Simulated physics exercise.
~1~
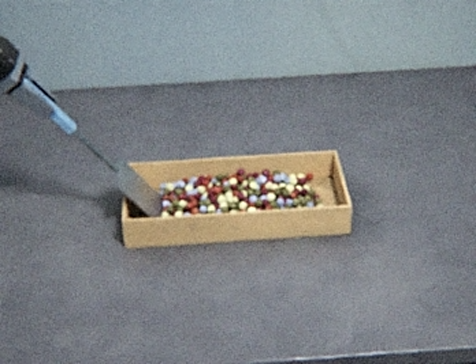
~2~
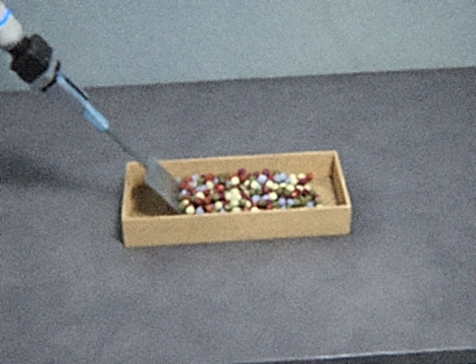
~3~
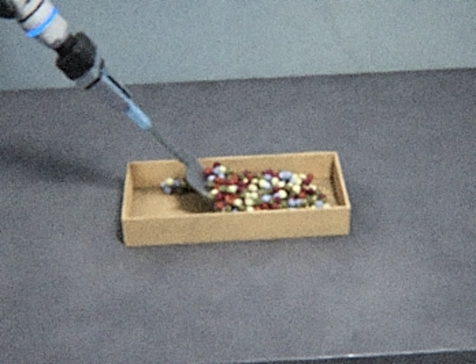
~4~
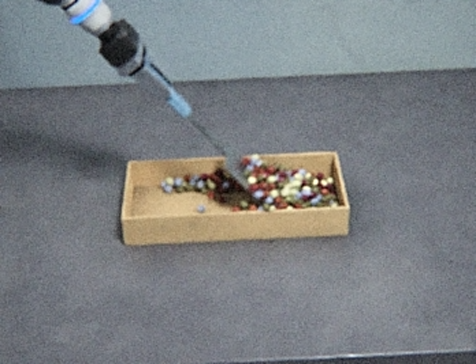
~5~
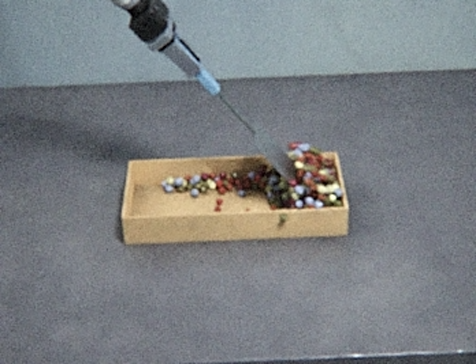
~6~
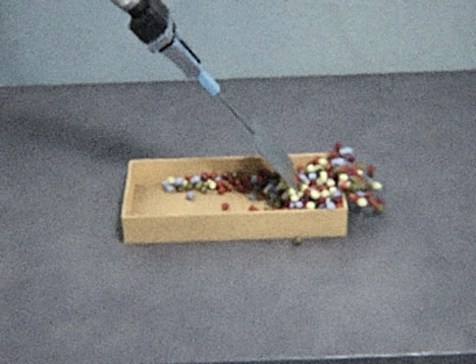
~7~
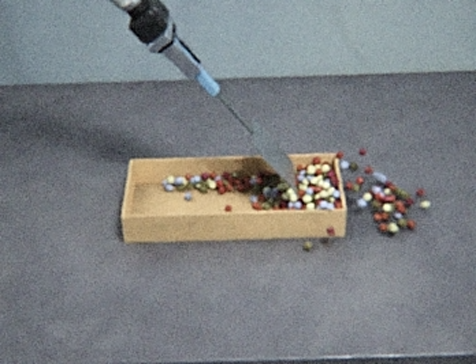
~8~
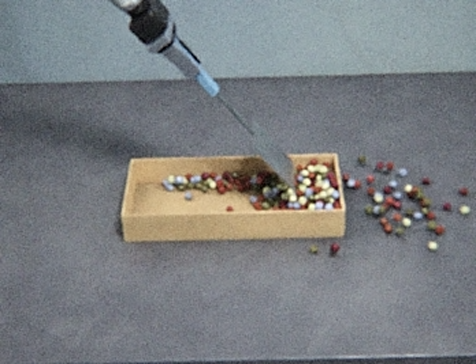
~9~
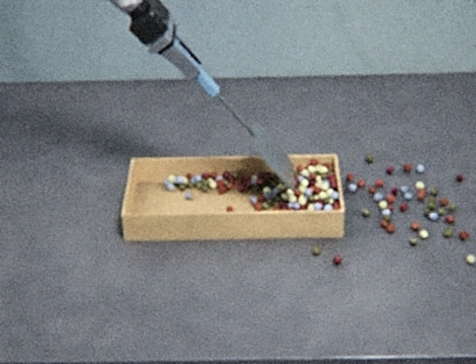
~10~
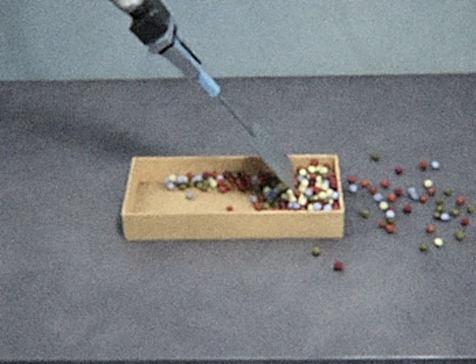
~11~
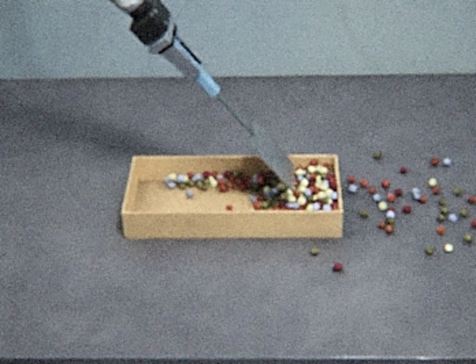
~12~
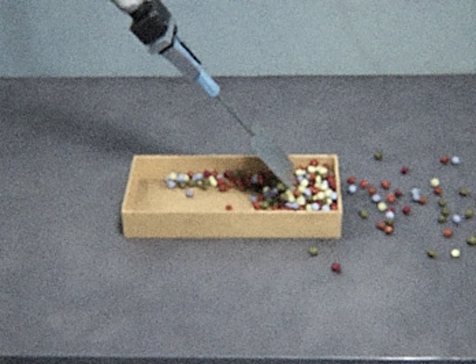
On a grey table, a robot's paddle pushes colourful balls right, spilling some beyond the tray.
